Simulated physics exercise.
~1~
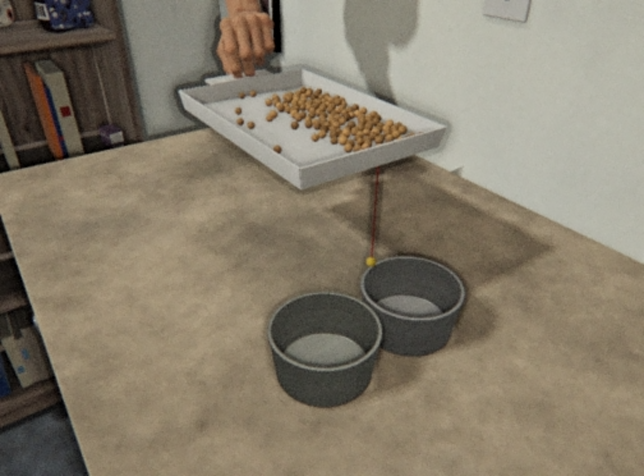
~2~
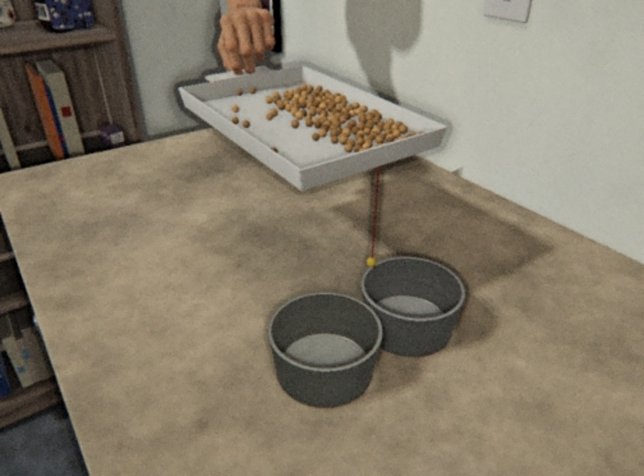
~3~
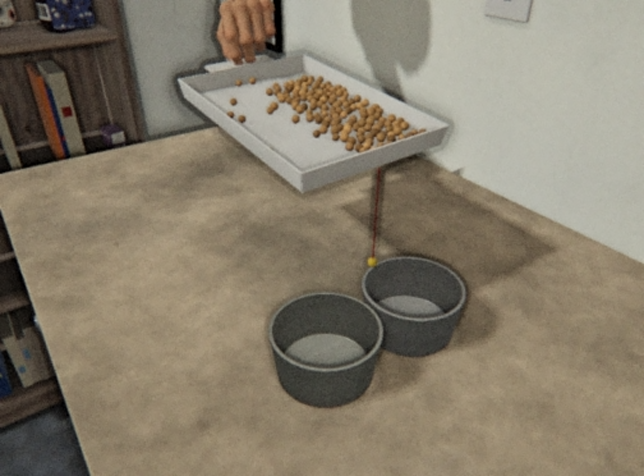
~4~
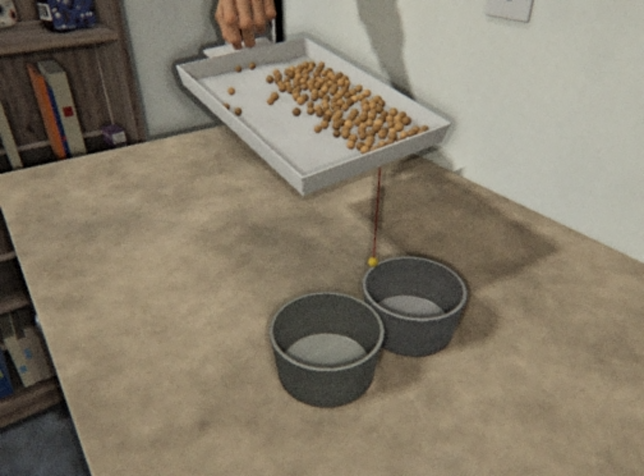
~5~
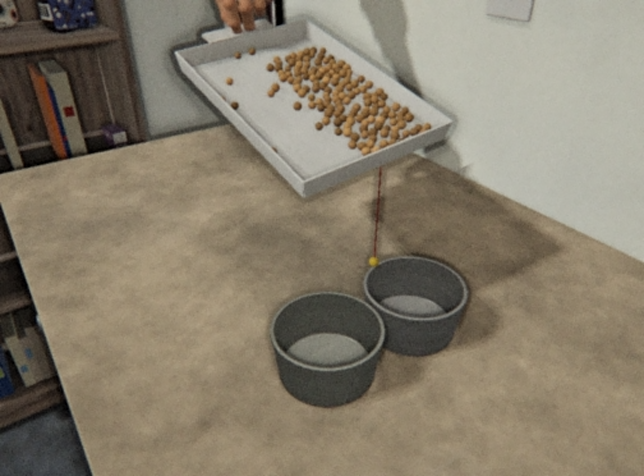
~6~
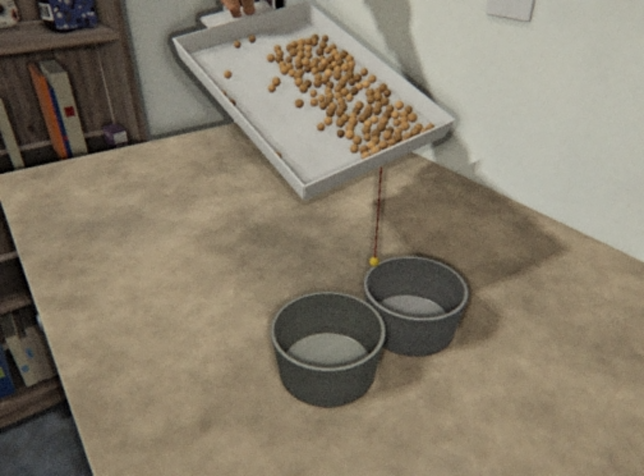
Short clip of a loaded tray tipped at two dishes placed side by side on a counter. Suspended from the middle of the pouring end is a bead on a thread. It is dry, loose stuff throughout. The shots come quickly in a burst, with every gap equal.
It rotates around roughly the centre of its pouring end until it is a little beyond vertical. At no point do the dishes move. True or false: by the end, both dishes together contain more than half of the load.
True.
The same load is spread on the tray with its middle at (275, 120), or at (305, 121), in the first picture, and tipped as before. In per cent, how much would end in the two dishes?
90 per cent for the first try, 100 per cent for the second.
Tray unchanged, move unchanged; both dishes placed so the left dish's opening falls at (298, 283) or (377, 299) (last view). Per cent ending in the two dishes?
40 % and 20 %.
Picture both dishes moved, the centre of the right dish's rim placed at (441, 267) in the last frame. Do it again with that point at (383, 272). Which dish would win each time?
Result, first place: The lefthand one; second place: The lefthand one.
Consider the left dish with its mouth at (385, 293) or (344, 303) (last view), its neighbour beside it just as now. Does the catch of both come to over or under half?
Place 1: Lower than half; place 2: Higher than half.
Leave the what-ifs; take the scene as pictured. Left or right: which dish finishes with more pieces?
It turns out to be the left-positioned one.
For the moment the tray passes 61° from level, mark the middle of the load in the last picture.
Around (336, 167).
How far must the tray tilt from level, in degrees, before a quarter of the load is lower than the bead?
About 85° of tilt.
Soon, tray tipped steeply; most on the tray; a stray few in the left dish; a small part in the air.
A while on, tray tipped right over; about a third on the tray; about half in the left dish; a stray few outside both; a small part in the air.
Towards the end, tray tipped past a quarter turn; nearly all in the left dish; a stray few in the right dish; a small part outside both.
Finally, tray tipped past a quarter turn; nearly all in the left dish; a stray few in the right dish; a small part outside both.
